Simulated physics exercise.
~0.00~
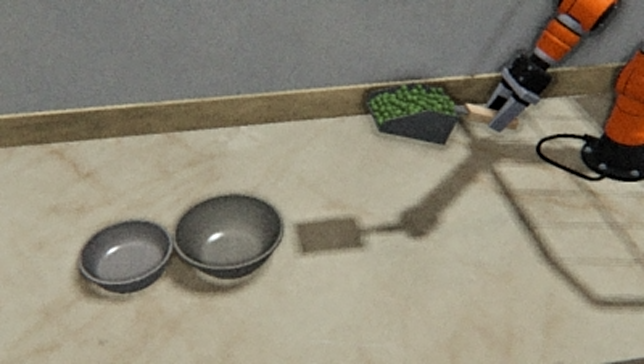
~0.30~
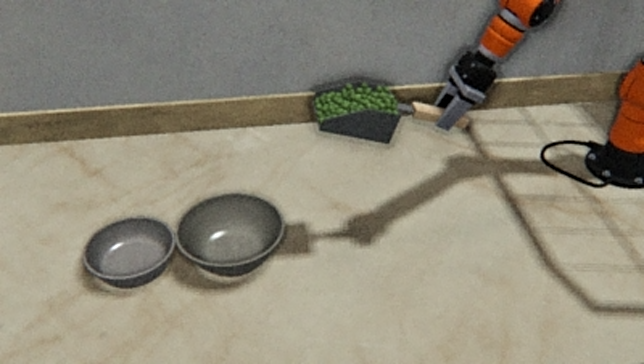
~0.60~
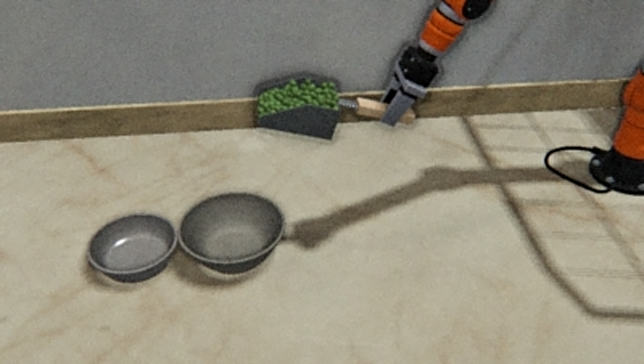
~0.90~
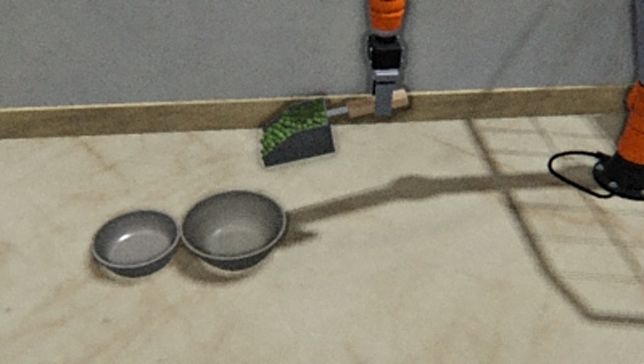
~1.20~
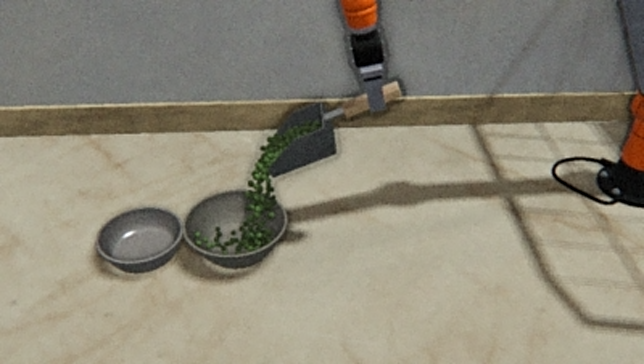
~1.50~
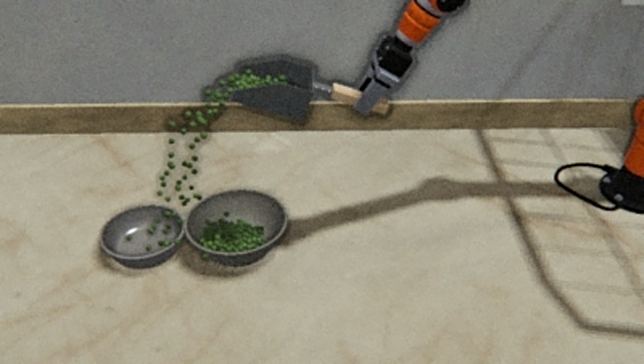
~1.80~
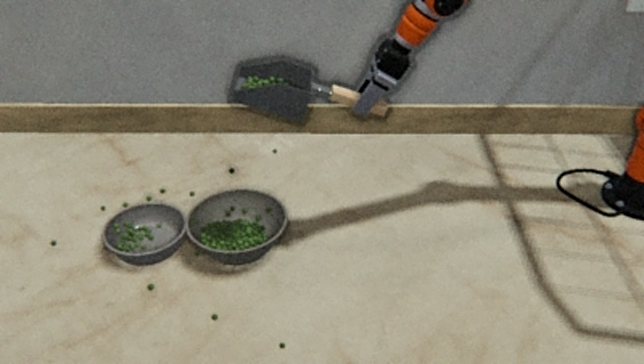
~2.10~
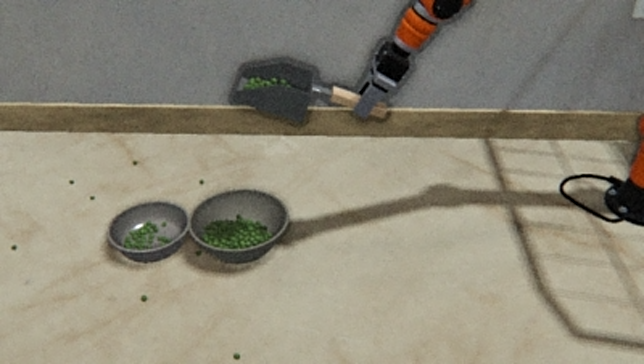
On a marble-like table top, a robot arm tips green beads from a scoop into two bowls, some scattering, some staying aboard.
